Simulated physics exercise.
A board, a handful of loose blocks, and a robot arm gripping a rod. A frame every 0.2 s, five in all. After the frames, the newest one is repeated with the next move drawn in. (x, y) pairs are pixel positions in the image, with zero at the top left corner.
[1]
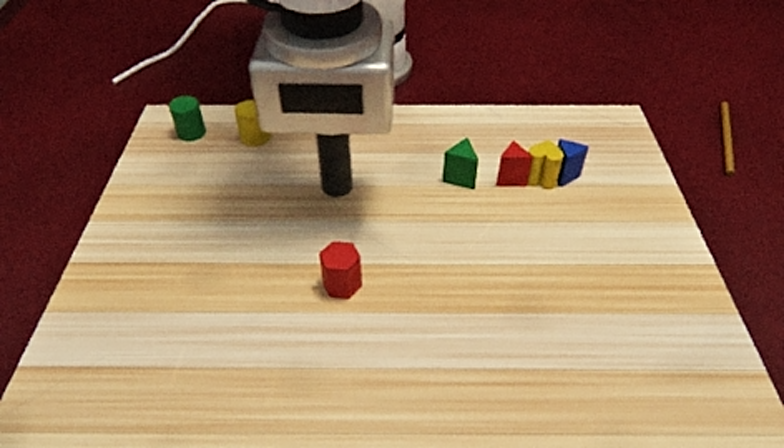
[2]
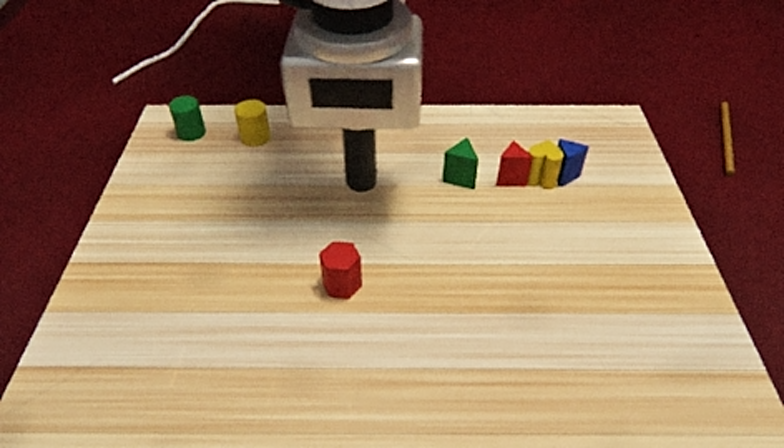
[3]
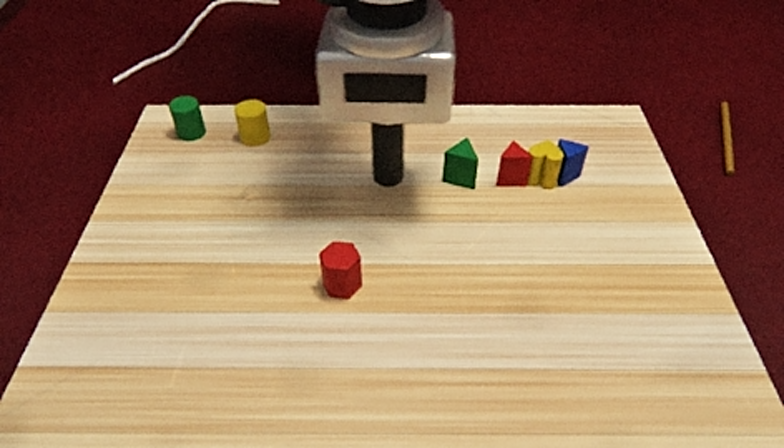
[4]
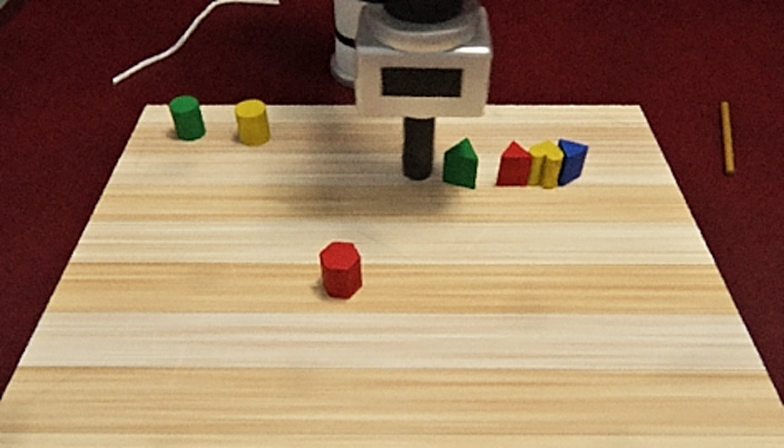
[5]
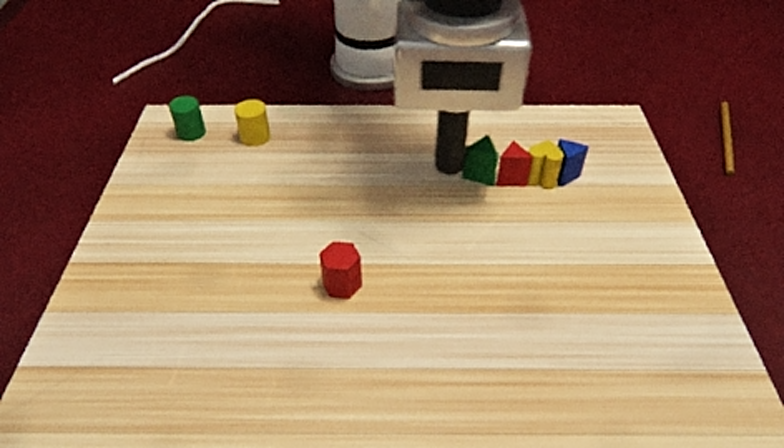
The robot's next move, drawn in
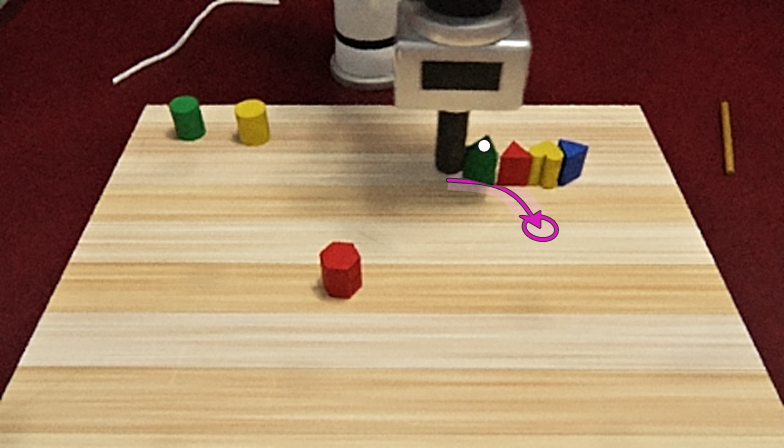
On a striped wooden board, a robot arm moves its dark rod rightward, then pushes a green triangular block toward a red one.
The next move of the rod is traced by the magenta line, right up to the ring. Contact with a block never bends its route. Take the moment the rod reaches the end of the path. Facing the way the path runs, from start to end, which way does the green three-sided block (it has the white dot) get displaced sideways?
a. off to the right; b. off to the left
(b)
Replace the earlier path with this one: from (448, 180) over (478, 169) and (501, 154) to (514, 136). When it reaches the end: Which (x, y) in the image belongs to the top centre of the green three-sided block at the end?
I'd expect the centre of its top face to be at (527, 135).
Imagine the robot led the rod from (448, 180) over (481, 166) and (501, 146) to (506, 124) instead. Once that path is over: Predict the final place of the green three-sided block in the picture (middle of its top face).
Roughly at (522, 136).
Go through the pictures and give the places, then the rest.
In the first picture, tip of the rod (337, 188), middles of tops, green three-sided block (464, 149), red three-sided block (516, 151), yellow heart-shaped block (547, 150), blue three-sided block (572, 147).
In the second picture, rod (361, 183), nothing pushed.
In the third picture, rod (388, 178), nothing pushed.
In the fourth picture, rod (418, 172), nothing pushed.
In the fifth picture, rod (449, 166), green three-sided block (484, 146), red three-sided block (516, 151), yellow heart-shaped block (547, 150), blue three-sided block (572, 147).
The line goes from (448, 180) by way of (487, 184) and (520, 201) to (540, 228); the dot is on the green three-sided block.
The first path, step by step. One third of the way, rod (490, 170); green three-sided block (508, 139), turned 45° clockwise; red three-sided block (523, 152); yellow heart-shaped block (552, 150).
Two thirds of the way, rod (523, 187); green three-sided block (512, 139), turned 30° clockwise; red three-sided block (545, 161), turned 65° anticlockwise; yellow heart-shaped block (567, 148); blue three-sided block (586, 143), turned 20° anticlockwise.
At the end, rod (544, 214); green three-sided block (512, 139), turned 30° clockwise; red three-sided block (545, 162), turned 70° anticlockwise; yellow heart-shaped block (567, 148); blue three-sided block (586, 143), turned 20° anticlockwise.
